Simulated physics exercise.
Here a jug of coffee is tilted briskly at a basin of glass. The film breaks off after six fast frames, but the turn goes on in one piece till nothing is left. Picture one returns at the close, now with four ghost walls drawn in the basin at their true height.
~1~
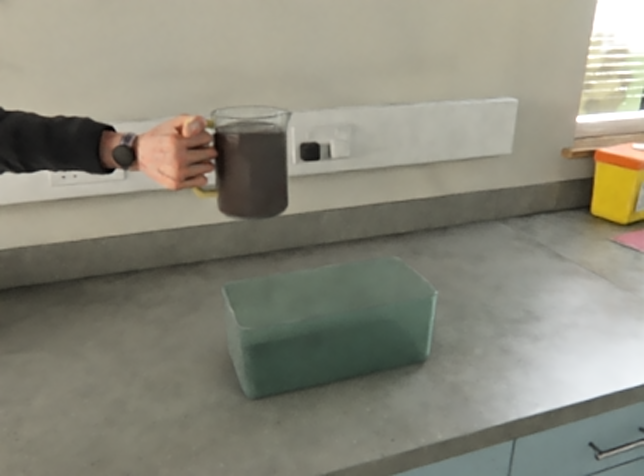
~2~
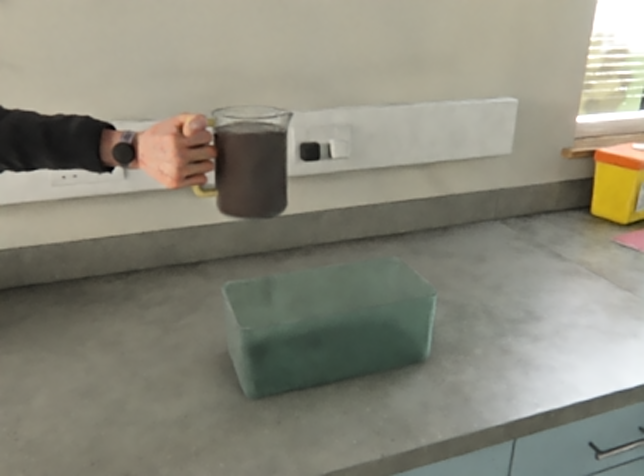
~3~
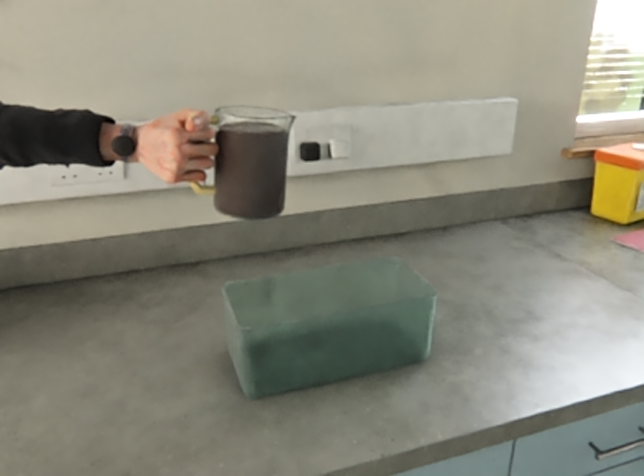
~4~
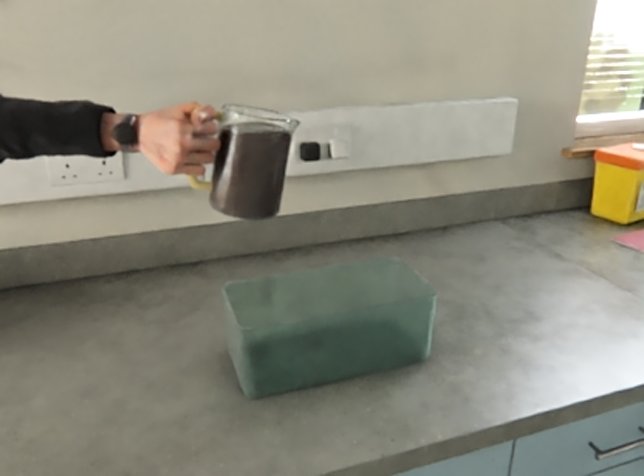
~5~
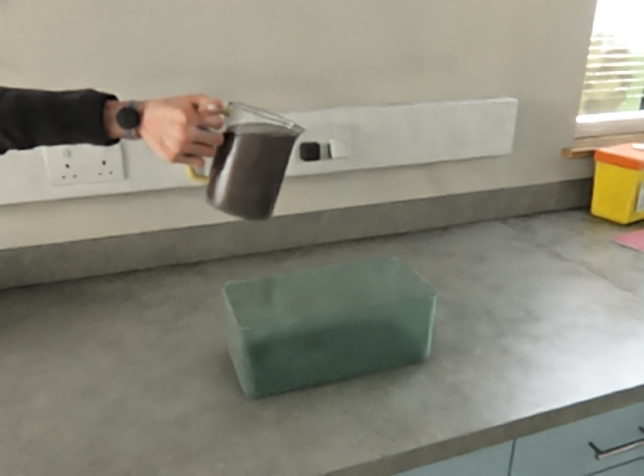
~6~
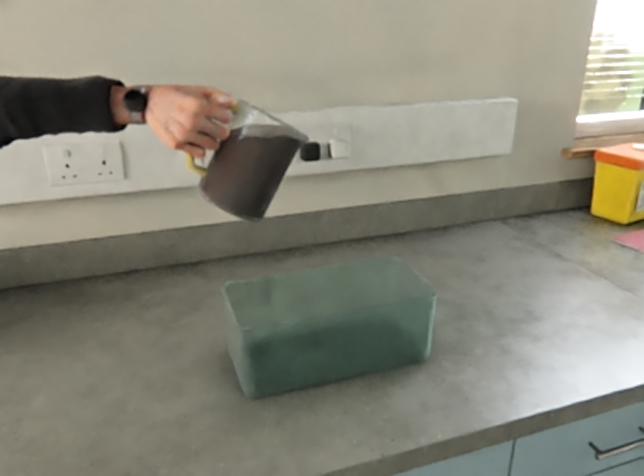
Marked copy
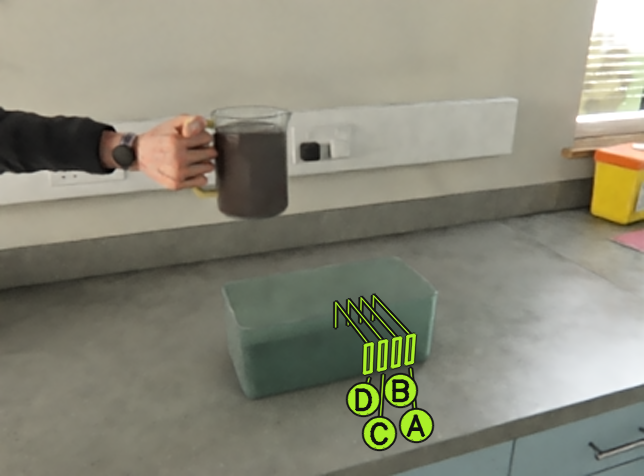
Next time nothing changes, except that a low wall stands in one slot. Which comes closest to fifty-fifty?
Use place C.
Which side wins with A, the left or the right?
The left side.
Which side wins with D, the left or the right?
The right one.
On the marked copy, A at (410, 368); B at (397, 371); C at (383, 374); D at (369, 377).
Choosing A, about 92 % ends left of the wall and 4 % right of it; 3 % is lost outside.
Choosing B, about 86 % ends left of the wall and 8 % right of it; 6 % is lost outside.
Choosing C, about 45 % ends left of the wall and 52 % right of it; 3 % is lost outside.
Choosing D, about 10 % ends left of the wall and 89 % right of it.
